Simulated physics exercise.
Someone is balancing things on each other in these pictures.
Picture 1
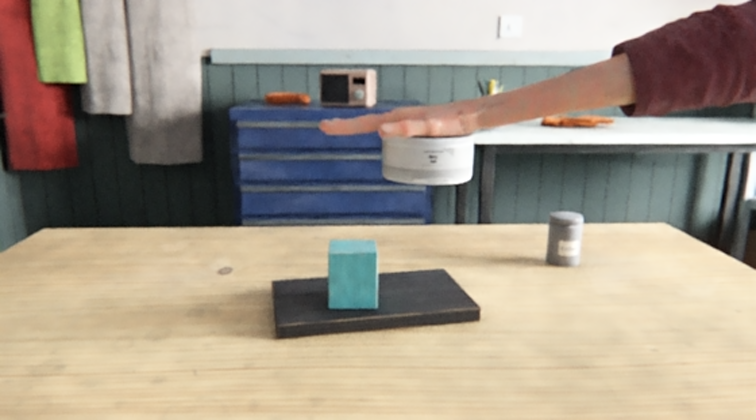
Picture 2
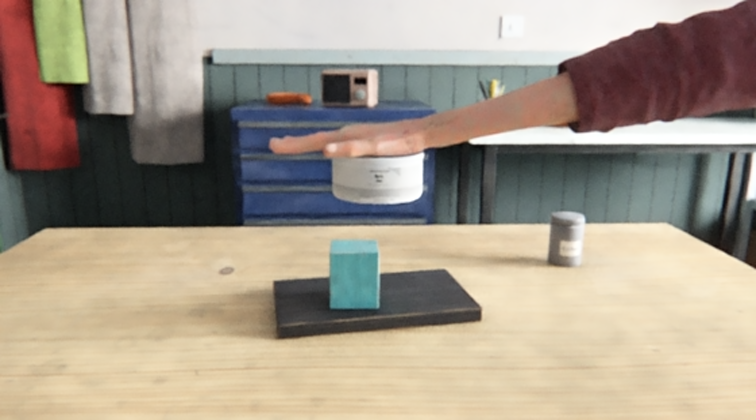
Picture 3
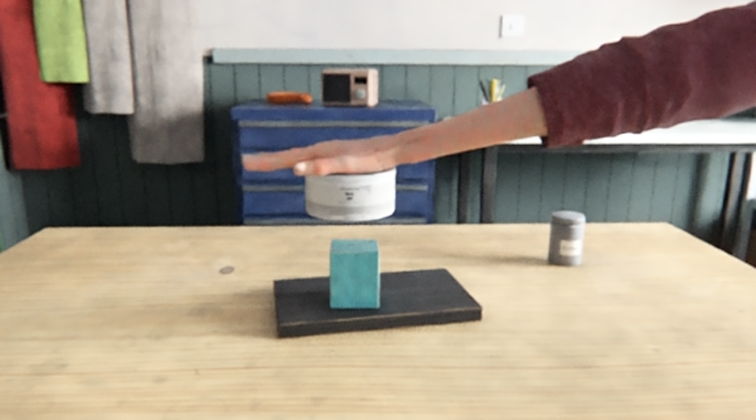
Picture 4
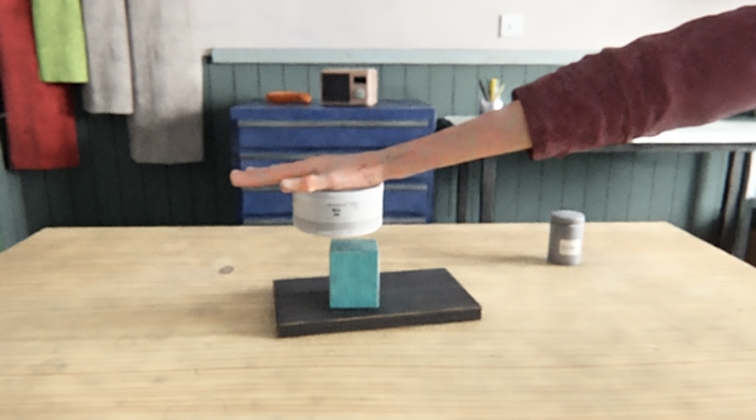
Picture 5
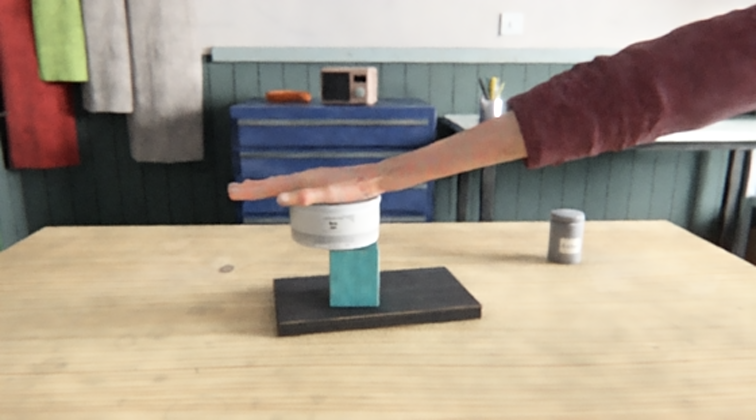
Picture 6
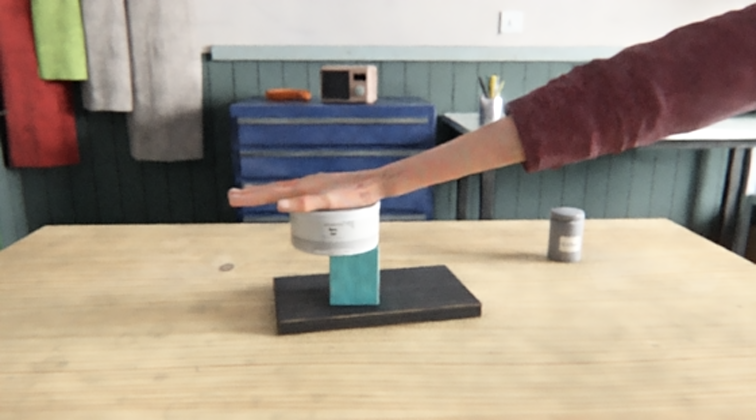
In a room with a wooden table, a hand holding a white tub from above moves left and downward, then sets it on a turquoise block on a black board, keeping hold, while a grey jar stands to the right.
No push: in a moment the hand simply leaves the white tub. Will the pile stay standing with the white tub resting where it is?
My guess is the pile will be stable.
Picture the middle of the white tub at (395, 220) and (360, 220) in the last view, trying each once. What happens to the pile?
Attempt one, the pile falls over; attempt two, it survives.
Then, 0.50 s after the last picture, nothing has stirred.
Then, 1.30 s after the last picture, white tub resting near (334, 222).
Then, 1.90 s after the last picture, white tub resting near (334, 223).
Then, 2.70 s after the last picture, white tub resting near (334, 222).
At rest, all 4 in place. Seen from the same camera at the end, white tub near (334, 223). The pile holds.
